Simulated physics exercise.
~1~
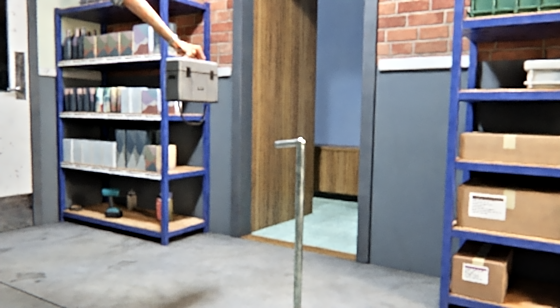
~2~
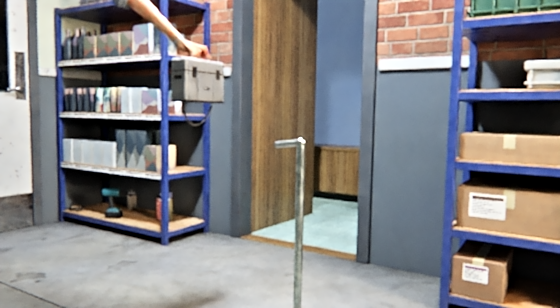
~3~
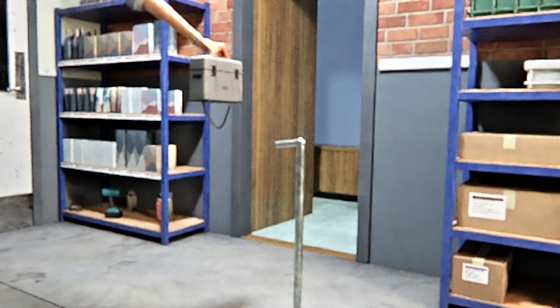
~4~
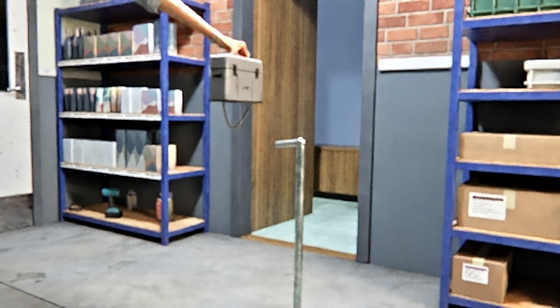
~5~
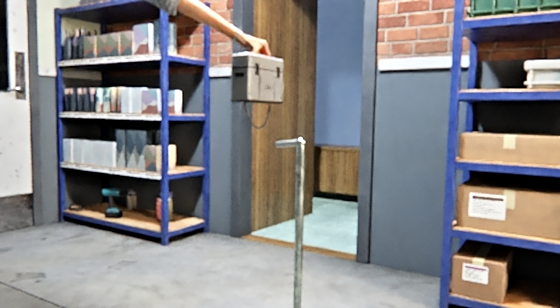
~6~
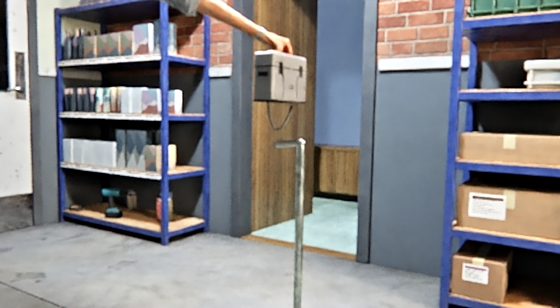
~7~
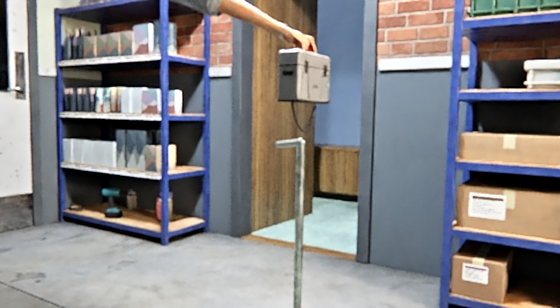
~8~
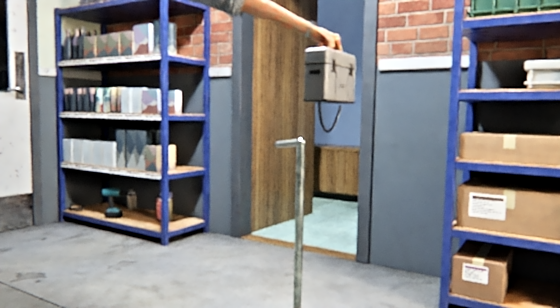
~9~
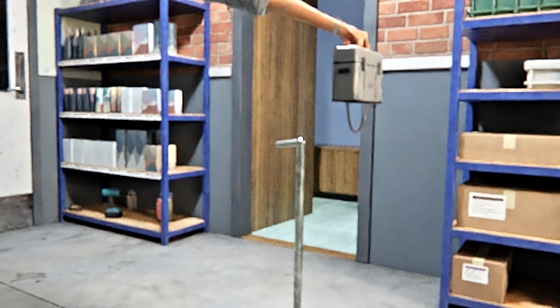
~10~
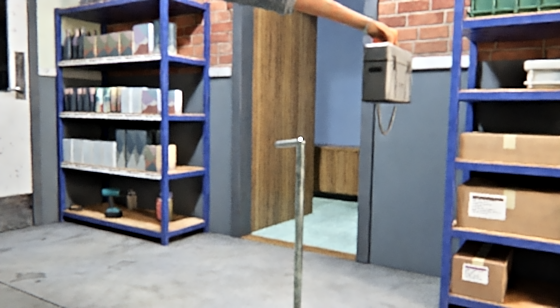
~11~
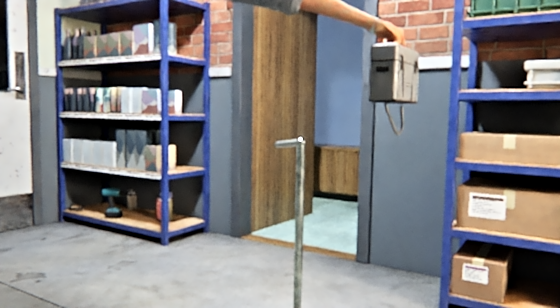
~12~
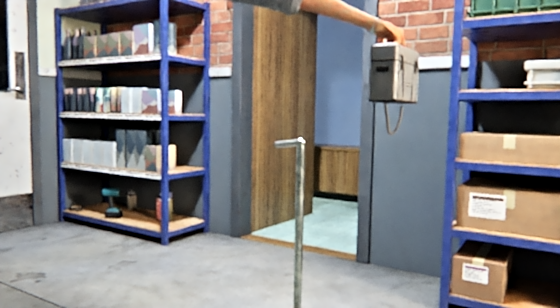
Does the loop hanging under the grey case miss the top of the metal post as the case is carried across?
Yes, the loop misses the post, and the grey case passes clear to the right-hand side, still upright in the hand.
